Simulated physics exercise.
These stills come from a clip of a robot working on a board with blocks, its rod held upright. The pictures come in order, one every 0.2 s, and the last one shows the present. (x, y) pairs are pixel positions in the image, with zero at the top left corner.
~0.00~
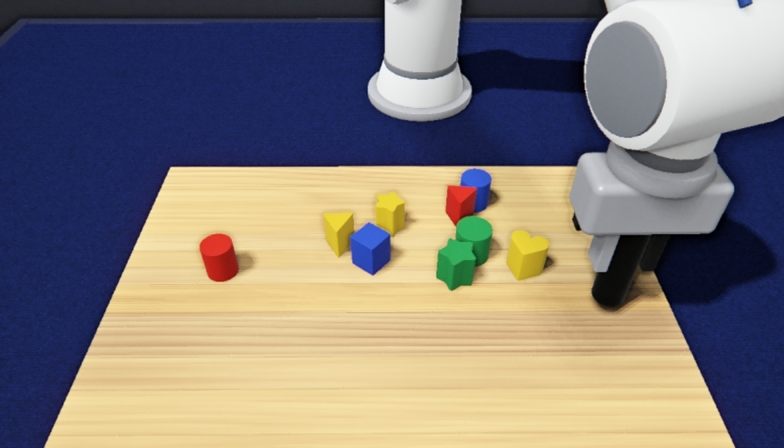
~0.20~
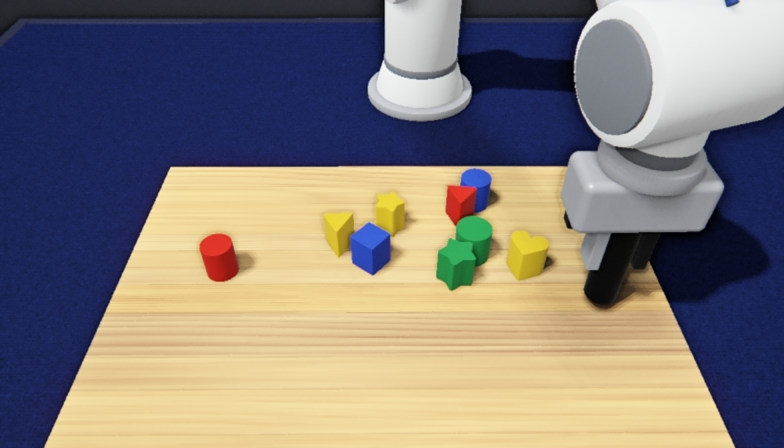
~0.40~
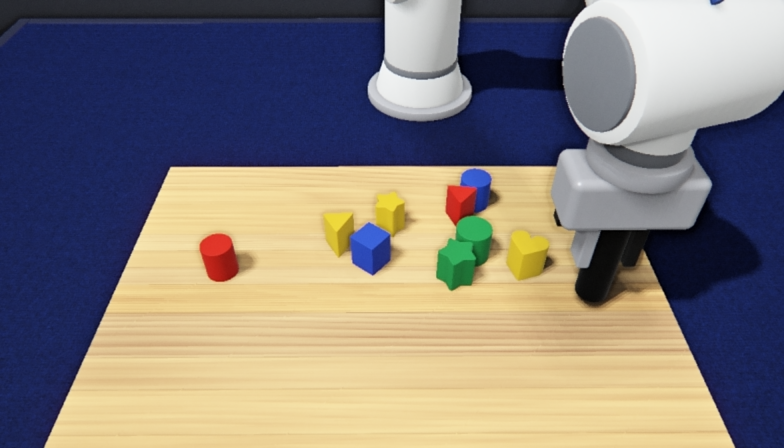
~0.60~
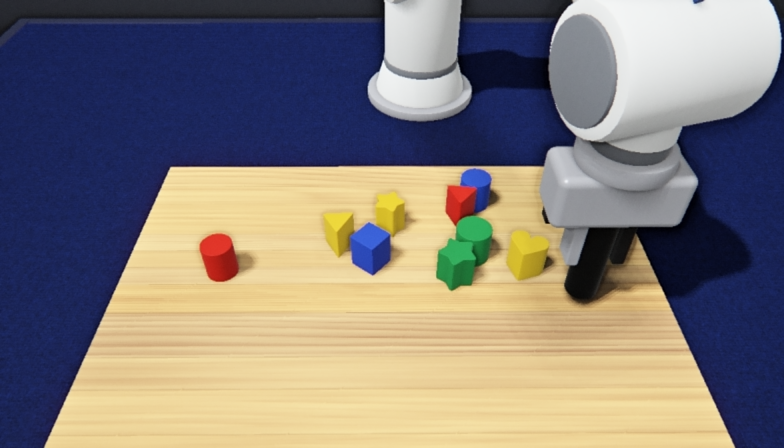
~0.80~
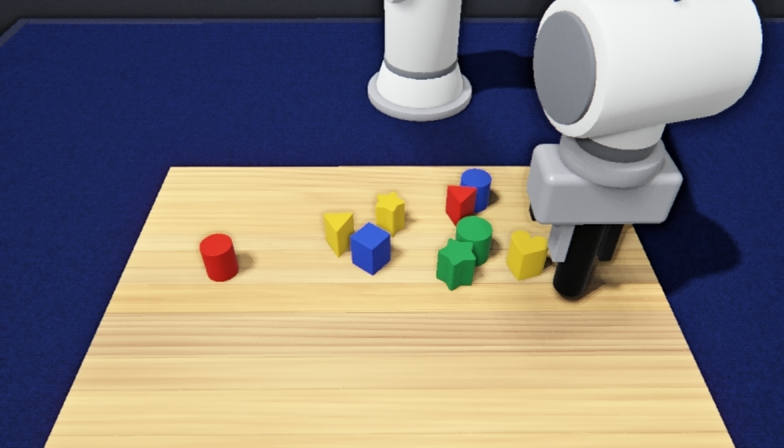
A robot arm slid its black rod slowly a short way left across the right side of a wooden board, drawing close to a yellow heart, while all the colored blocks stayed still.
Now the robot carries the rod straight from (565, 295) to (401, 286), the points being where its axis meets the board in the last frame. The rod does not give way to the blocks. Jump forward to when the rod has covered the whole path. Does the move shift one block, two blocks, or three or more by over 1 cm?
I expect one block to move.
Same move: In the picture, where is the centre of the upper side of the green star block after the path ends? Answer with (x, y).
The green star block ends near (423, 239).
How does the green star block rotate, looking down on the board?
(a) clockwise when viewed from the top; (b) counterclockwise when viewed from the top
Choice a: Clockwise when viewed from the top.
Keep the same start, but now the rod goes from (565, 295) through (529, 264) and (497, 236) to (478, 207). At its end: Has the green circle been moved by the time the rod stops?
Yes
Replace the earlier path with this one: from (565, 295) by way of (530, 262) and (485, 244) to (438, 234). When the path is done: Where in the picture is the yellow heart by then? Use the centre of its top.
It will end up at (446, 228).
What follows on the original path. One third of the way, rod at (510, 282); nothing pushed yet.
Two thirds of the way, rod at (456, 279); green star block at (437, 243), turned 45° clockwise.
At the end, rod at (401, 276); green star block at (423, 239), turned 105° clockwise; yellow heart still.
